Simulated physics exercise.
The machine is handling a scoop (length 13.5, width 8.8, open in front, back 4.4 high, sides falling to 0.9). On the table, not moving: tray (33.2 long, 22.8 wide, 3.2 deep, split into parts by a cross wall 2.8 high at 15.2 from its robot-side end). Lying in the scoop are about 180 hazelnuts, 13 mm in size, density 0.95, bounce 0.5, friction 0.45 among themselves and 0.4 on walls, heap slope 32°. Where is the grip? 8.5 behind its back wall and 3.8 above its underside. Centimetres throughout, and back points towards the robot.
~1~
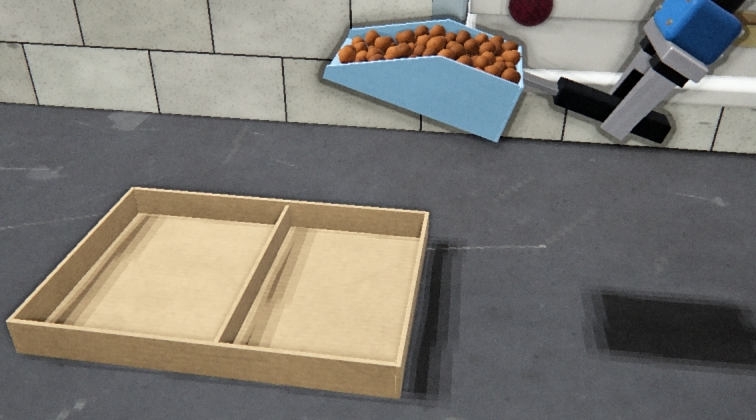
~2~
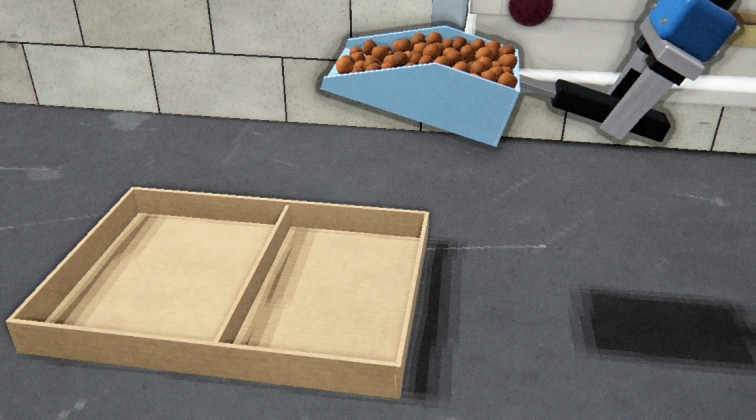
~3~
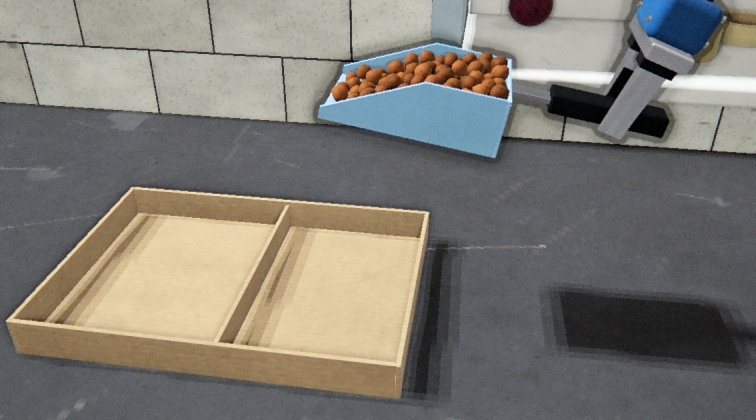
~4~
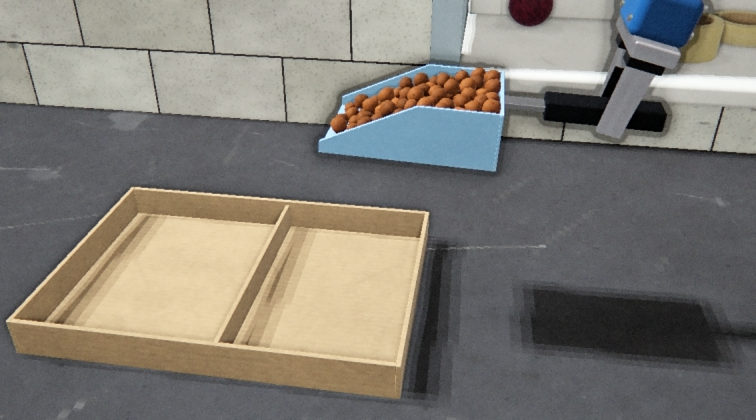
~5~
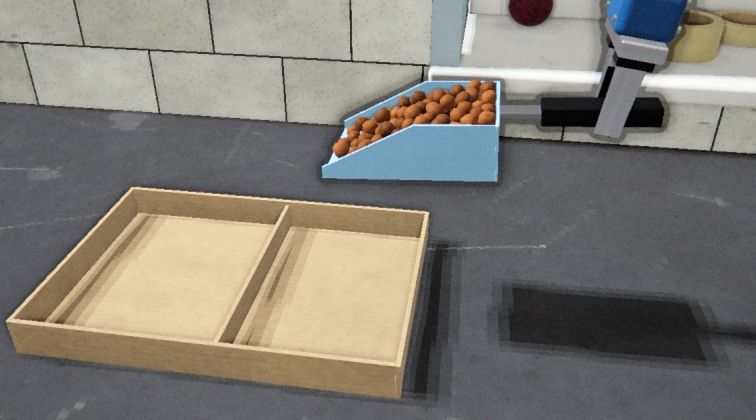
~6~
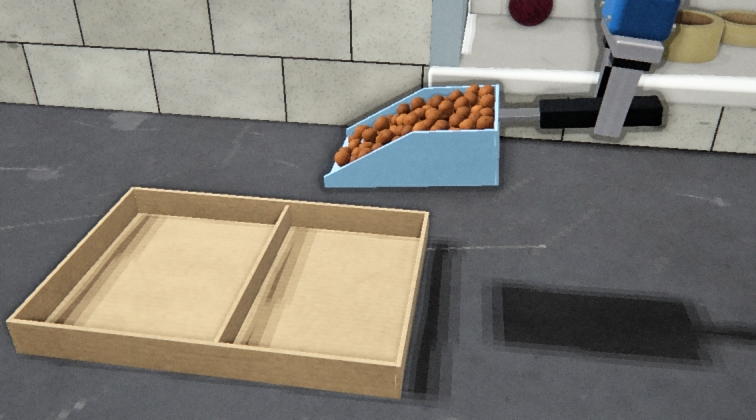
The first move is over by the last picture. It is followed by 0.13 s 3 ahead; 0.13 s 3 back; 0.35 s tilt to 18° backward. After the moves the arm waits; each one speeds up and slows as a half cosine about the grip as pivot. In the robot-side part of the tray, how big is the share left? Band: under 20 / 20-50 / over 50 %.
Band: 20-50 %.
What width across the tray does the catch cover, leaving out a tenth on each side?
Some 16 cm wide.
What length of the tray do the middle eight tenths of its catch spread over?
It covers roughly 18 centimetres.
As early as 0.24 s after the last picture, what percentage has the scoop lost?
Share gone: Around 20 %.
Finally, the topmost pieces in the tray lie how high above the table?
About 2.0 cm.
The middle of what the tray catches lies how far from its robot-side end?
Reading: Approx. 11 cm.
Then, 0.24 s on, tilted 6° forward, highest piece 20 above the table; 148 on the scoop, 37 in flight or on a rim.
Then, 0.49 s on, tilted 11° backward, highest piece 24 above the table; 120 on the scoop, 50 in the robot-side part, 6 in the far-side part, 9 in flight or on a rim.
Then, 0.81 s on, tilted 18° backward, highest piece 26 above the table; 120 on the scoop, 58 in the robot-side part, 7 in the far-side part.
Then, 1.86 s on, tilted 18° backward, highest piece 26 above the table; 120 on the scoop, 58 in the robot-side part, 7 in the far-side part.
In the end, 120 on the scoop, 58 in the robot-side part, 7 in the far-side part. That is 31 % in the robot-side part of the tray.
